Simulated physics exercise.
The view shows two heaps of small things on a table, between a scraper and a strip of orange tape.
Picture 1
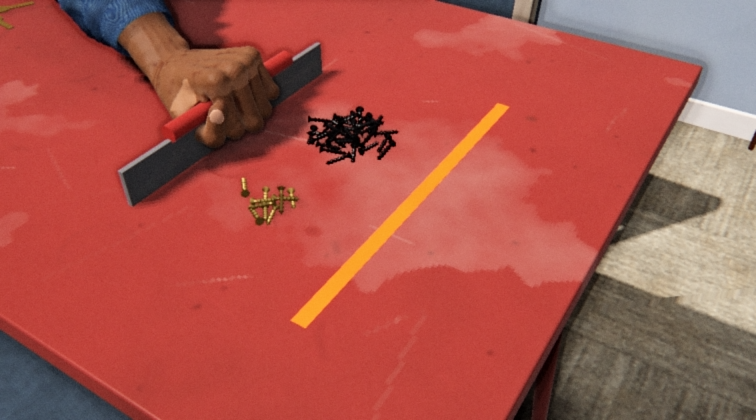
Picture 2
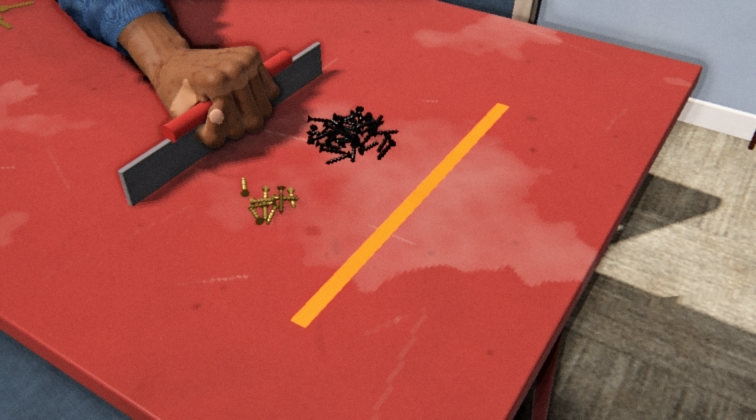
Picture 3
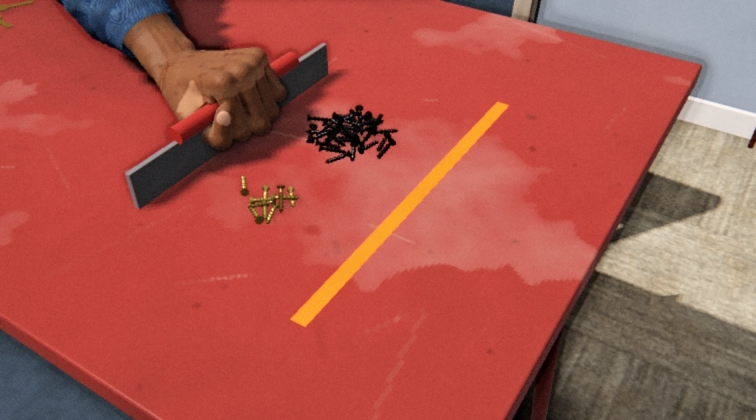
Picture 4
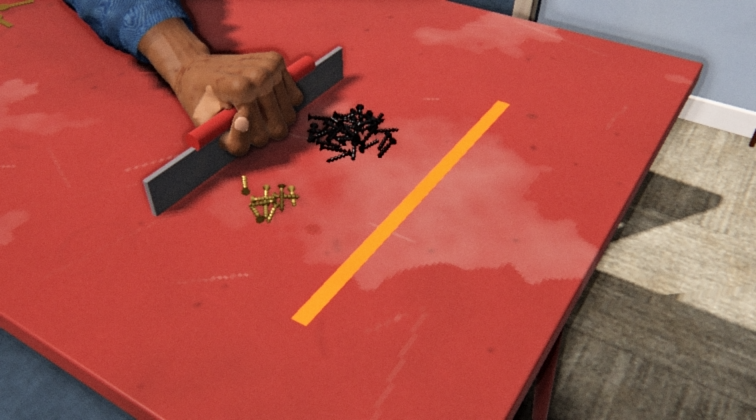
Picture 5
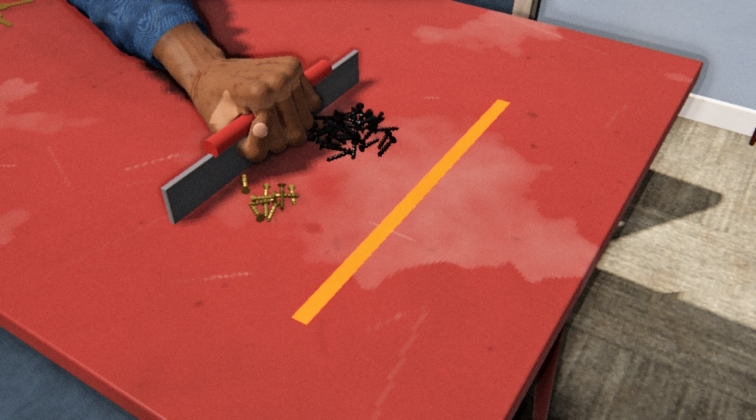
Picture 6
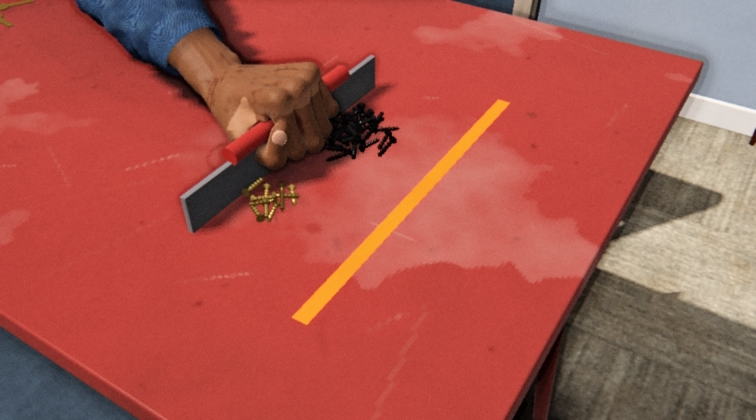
The video shows a hand holding a red-handled scraper still on a red table beside brass and black screws, with orange tape beyond them. The hand then slides the scraper a short way right, nudging some screws slightly.
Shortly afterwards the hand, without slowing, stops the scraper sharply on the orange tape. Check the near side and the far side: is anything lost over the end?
My prediction: The front portion will not lose anything to the drop; the back portion will not lose anything to the drop.
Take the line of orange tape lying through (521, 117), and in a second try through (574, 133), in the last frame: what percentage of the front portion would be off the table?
First stop around 0 per cent, second stop around 0 per cent.
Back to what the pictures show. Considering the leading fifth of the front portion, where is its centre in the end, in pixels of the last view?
That fifth finishes close to (389, 272).
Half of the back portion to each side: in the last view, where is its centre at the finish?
Probably somewhere close to (468, 173).
Then, 0.46 s past the last view, scraper still moving, near (358, 140); front portion all on the table, its front near (338, 220); back portion all on the table, its front near (432, 164).
Then, 0.95 s past the last view, scraper stopped at the orange tape; front portion all on the table, its front near (402, 256); back portion all on the table, its front near (493, 199).
Then, 1.23 s past the last view, scraper stopped at the orange tape; front portion all on the table, its front near (389, 273); back portion all on the table, its front near (495, 203).
Finally, scraper stopped at the orange tape; front portion all on the table, its front near (389, 273); back portion all on the table, its front near (495, 203).
